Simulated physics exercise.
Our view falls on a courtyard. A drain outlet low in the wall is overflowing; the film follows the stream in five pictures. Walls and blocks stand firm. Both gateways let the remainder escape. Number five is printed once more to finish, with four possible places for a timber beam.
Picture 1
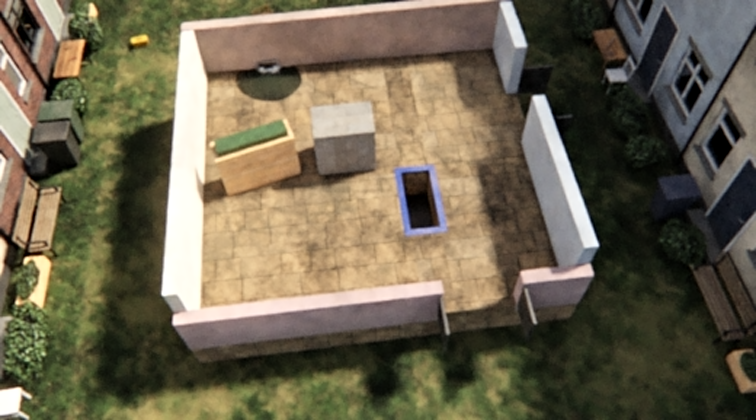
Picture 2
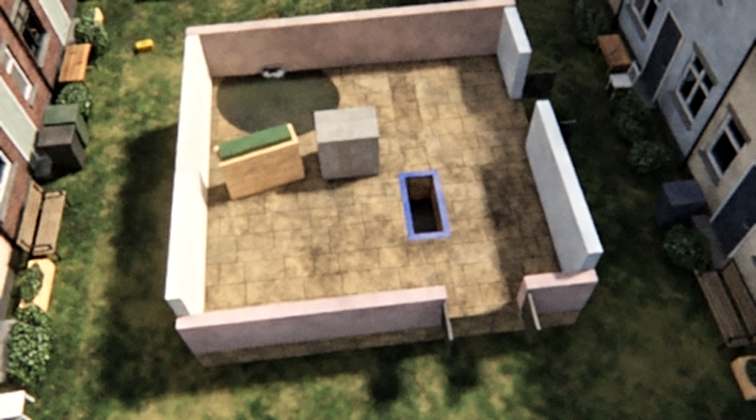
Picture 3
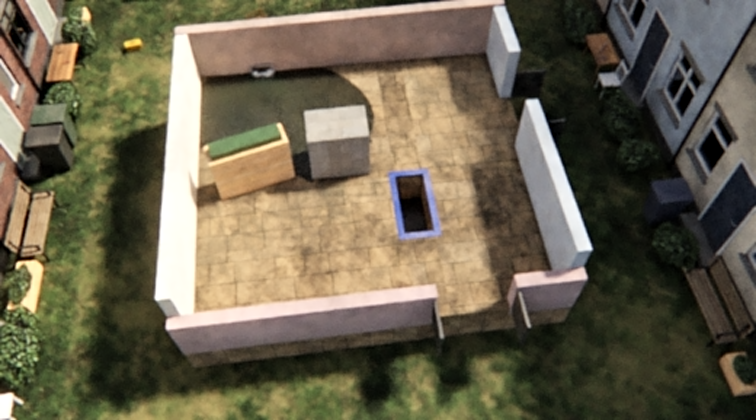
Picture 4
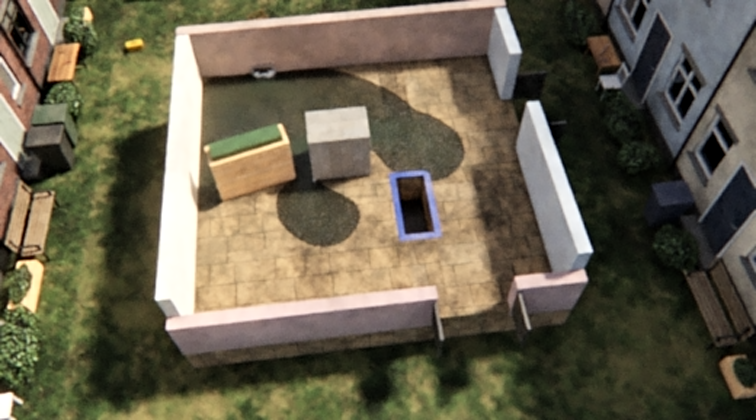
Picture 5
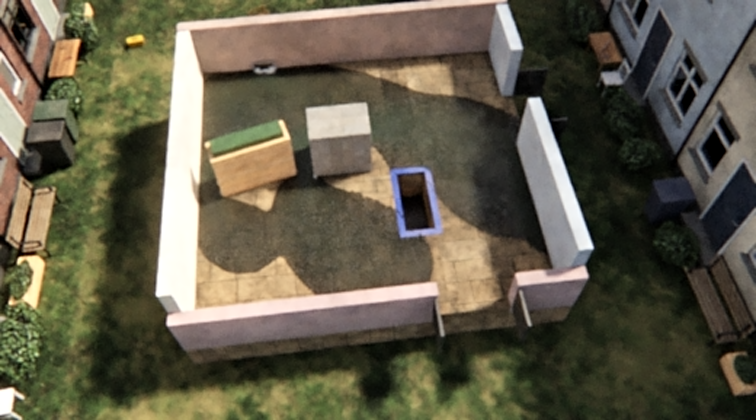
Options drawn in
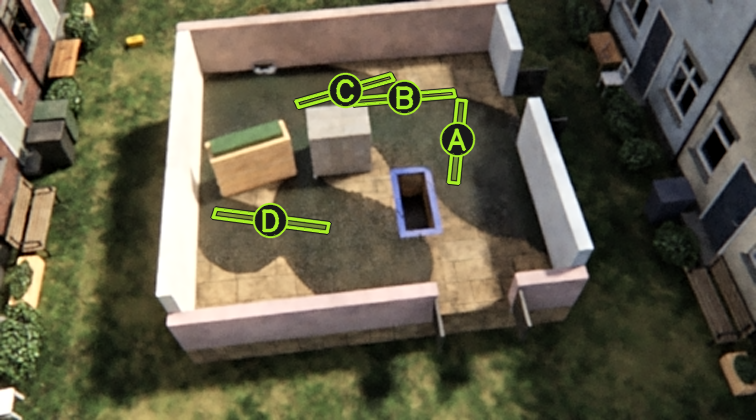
The video shows a walled, paved courtyard from above as a dark patch of water spreads from near the back wall, passes around a wooden box and grey block, and covers much of the floor, reaching a blue-edged pit.
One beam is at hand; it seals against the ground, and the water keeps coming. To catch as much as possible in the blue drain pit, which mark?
I would pick spot A.
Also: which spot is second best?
D.
In lime, A from (453, 182) to (461, 100); B from (353, 101) to (454, 93); C from (297, 104) to (392, 77); D from (214, 213) to (327, 227).
With A, about 40 % of the stream goes into the blue drain pit, about 59 % out by the gates.
With B, about 6 % of the stream goes into the blue drain pit, about 93 % out by the gates.
With C, about 4 % of the stream goes into the blue drain pit, about 95 % out by the gates.
With D, about 16 % of the stream goes into the blue drain pit, about 83 % out by the gates.
